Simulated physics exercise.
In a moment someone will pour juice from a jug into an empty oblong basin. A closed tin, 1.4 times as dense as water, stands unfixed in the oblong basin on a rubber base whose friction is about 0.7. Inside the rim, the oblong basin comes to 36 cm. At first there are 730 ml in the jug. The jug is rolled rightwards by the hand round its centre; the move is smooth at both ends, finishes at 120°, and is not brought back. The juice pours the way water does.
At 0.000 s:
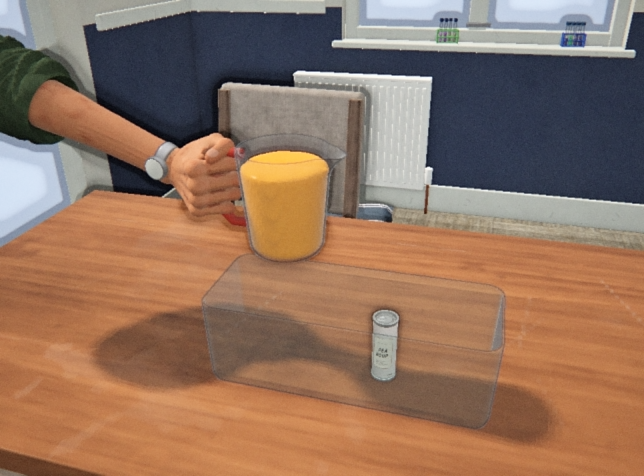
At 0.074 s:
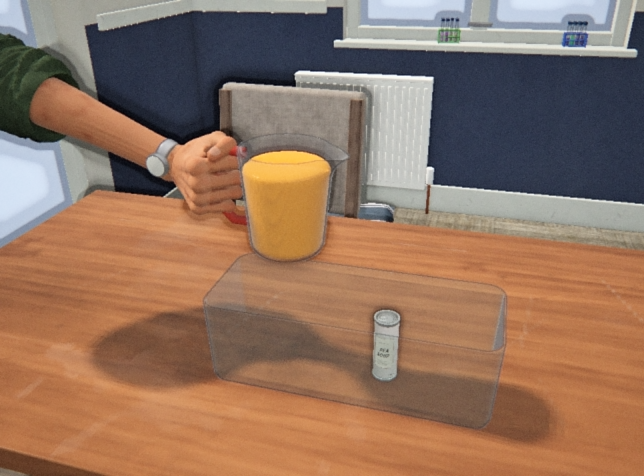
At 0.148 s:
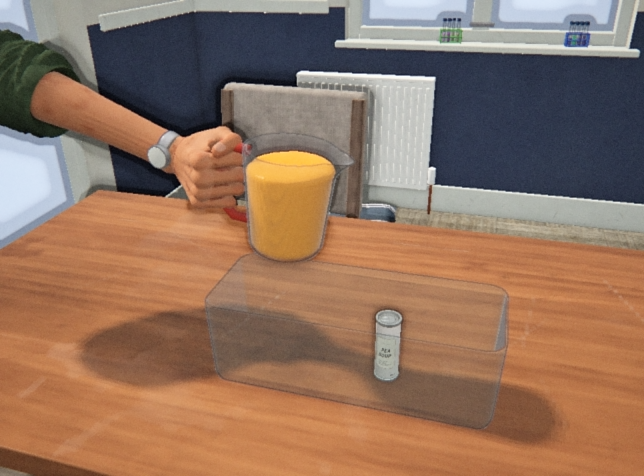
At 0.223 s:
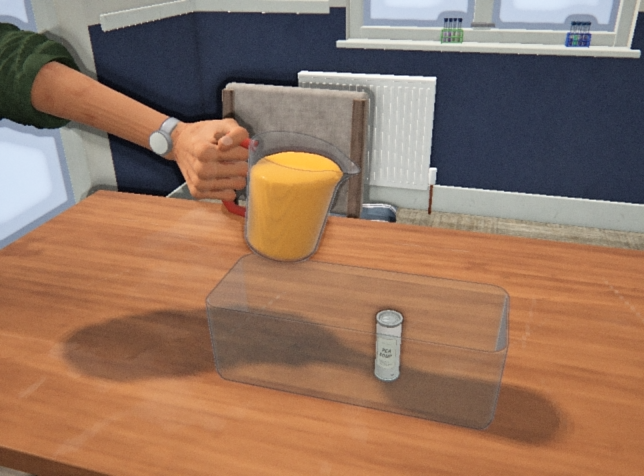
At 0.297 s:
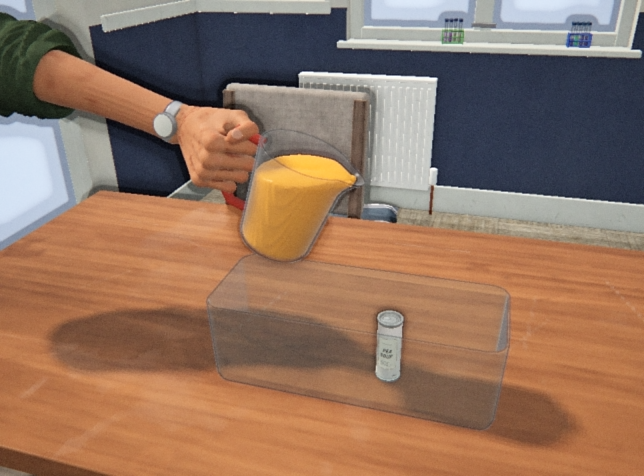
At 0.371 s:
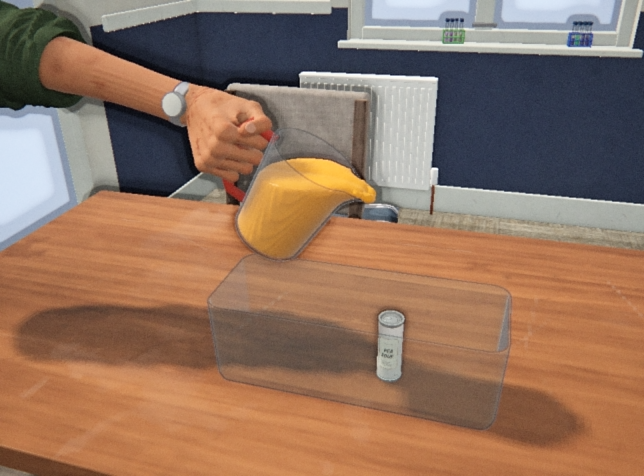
At a wooden table, a hand tilts a jug of orange juice rightwards above a clear basin holding a tin.
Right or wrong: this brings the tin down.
Right, the tin comes down.
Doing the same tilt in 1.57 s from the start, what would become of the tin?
In that case the tin stays vertical.
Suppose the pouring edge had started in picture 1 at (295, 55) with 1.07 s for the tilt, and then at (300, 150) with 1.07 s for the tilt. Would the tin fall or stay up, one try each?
The tin overturns the first time and stays vertical the second time.
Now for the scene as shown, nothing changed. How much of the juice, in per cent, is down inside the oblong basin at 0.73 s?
I reckon close to 28 percent of it.
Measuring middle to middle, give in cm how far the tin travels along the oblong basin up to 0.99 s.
Estimate: Around 1 cm.
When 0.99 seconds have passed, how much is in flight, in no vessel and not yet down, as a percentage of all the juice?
Near 5 percent.
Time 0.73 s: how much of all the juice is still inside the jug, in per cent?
Still held: Roughly 52 % of the total.
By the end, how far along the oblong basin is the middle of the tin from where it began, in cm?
Some 8.0 cm.
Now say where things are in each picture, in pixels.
The first frame shows tilt 0°; pouring edge (347, 155); surface from (246, 160) to (330, 168); the oblong basin's rim runs from (221, 278) to (504, 319); the tin's top is at (386, 320).
The second frame shows tilt 1°; pouring edge (349, 157); surface from (248, 160) to (332, 169).
The third frame shows tilt 6°; pouring edge (355, 162); surface from (252, 160) to (336, 170).
The fourth frame shows tilt 12°; pouring edge (360, 171); surface from (256, 162) to (344, 172).
The fifth frame shows tilt 21°; pouring edge (366, 183); surface from (259, 167) to (356, 177).
The sixth frame shows tilt 32°; pouring edge (370, 198); surface from (258, 177) to (365, 190); 1 per cent is over the edge.
By 0.73 s the tilt is 93° and 52 per cent is still to pour; the tin stands where it began.
By 0.99 s the tilt is 119° and 5 per cent is still to pour; the tin stands 1 cm from where it began.
By 1.27 s the tilt is 120° and 0 per cent is still to pour; the tin leans 21°.
By 1.57 s the tilt is 120° and 0 per cent is still to pour; the tin lies on its side.
At rest the tin lies on its side.
